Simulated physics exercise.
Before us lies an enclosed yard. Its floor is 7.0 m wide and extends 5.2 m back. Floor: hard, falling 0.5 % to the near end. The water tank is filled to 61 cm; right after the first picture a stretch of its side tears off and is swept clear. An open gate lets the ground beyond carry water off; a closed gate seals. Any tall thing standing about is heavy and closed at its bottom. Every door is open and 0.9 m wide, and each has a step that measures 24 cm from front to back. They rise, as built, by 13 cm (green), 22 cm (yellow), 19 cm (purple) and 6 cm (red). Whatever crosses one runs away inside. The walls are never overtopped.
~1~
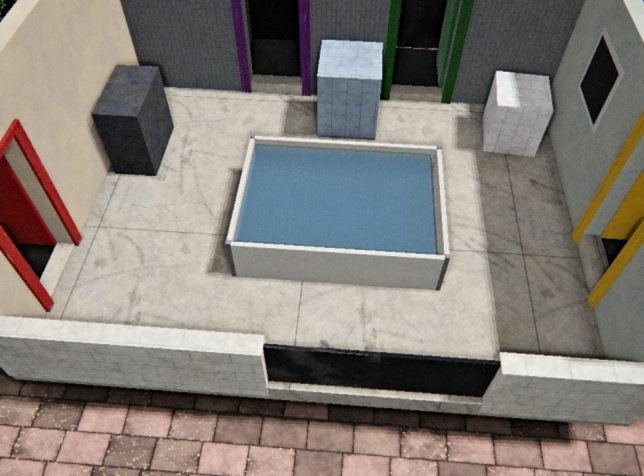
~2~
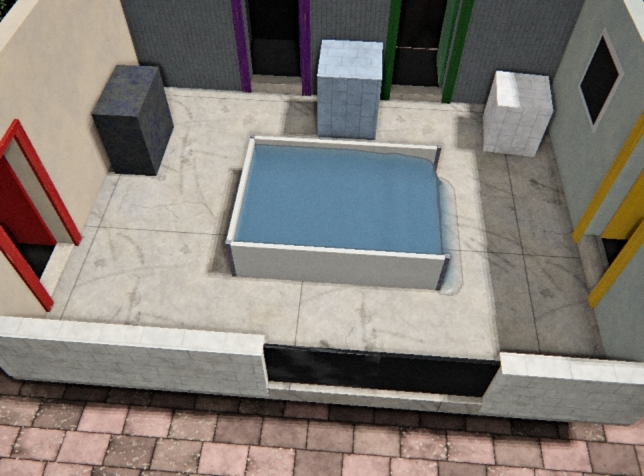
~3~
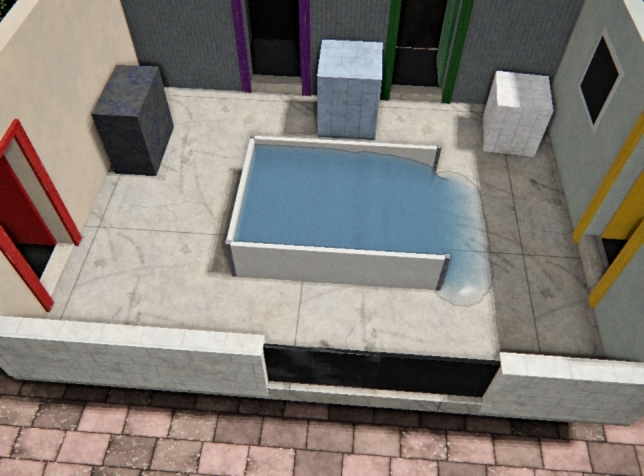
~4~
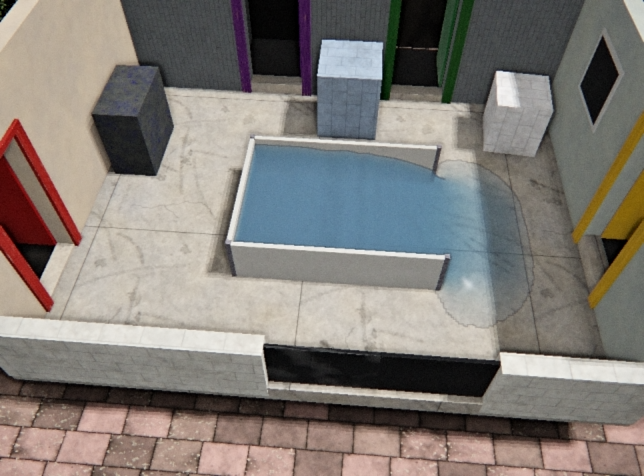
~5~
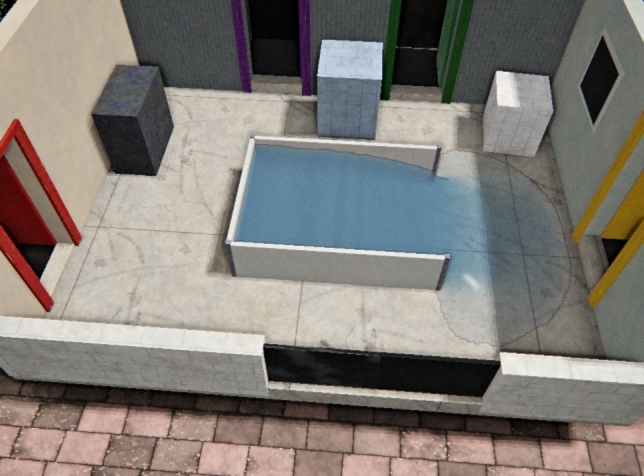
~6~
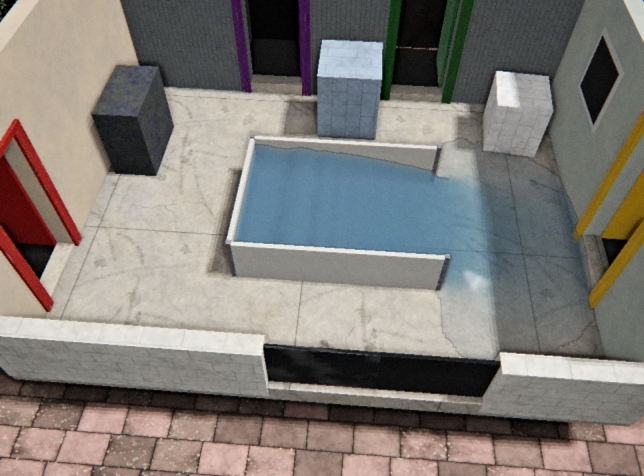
A water tank loses its right side, and water spreads rightward across the yard floor.
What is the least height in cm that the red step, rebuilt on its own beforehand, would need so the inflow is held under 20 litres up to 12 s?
Around 13.5 cm would be enough.
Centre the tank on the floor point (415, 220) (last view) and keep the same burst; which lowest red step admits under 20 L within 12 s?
Roughly 12.0 cm is needed.
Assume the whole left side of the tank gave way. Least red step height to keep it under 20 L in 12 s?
Roughly 28 cm.
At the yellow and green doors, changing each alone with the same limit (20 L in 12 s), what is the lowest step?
About 33 cm at yellow and about 13.0 cm at green.
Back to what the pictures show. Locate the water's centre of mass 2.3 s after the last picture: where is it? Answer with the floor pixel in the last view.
I'd put it close to (453, 236).
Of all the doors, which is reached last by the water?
The answer is the red door.
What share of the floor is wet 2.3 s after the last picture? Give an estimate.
Approximately 45 % of it.
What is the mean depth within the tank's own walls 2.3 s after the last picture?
Around 18 cm deep on average.
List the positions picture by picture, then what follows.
The water tank at (341, 196) is whole and still, 61 cm deep; the red door at (34, 226) is dry, in the first picture.
The front is at (455, 285), 0.3 m from the gap at (434, 222); 0.5 m2 of floor is wet, 61 cm left at the back, in the second picture.
The front is at (486, 279), 0.7 m from the gap at (434, 223); 1.4 m2 of floor is wet, 61 cm left at the back, in the third picture.
Water pours out at (434, 224) and has run 1.3 m, to (522, 233); about 9 cm deep outside, 61 cm at the back, in the fourth picture.
Water pours out at (434, 224) and has run 1.8 m, to (564, 266); about 7 cm deep outside, 61 cm at the back, in the fifth picture.
The gap is at (434, 224), the front 2.0 m out at (592, 310); the back of the water tank holds 61 cm; the red door at (34, 226), 5.1 m from the gap, is still 5.1 m from the nearest water, in the sixth picture.
Then, 0.7 s after the last picture water covers 25 % of the floor, deepest (39 cm) near (565, 236); it has not reached the red door.
Then, 2.3 s after the last picture water covers 45 % of the floor, deepest (38 cm) near (603, 394); it has not reached the red door.
Then, 11.3 s after the last picture water covers 95 % of the floor, deepest (14 cm) near (285, 99); 9 cm at the red door, 164 litres in over its 6 cm step.
At the red door as built, the water peaked near 16 cm, 5.5 s after the last picture.
With a step of 11.5 cm, 39 litres would have come in within the 12 s; with 16 cm, 5 litres. So under 20 litres takes about 13.5 cm.
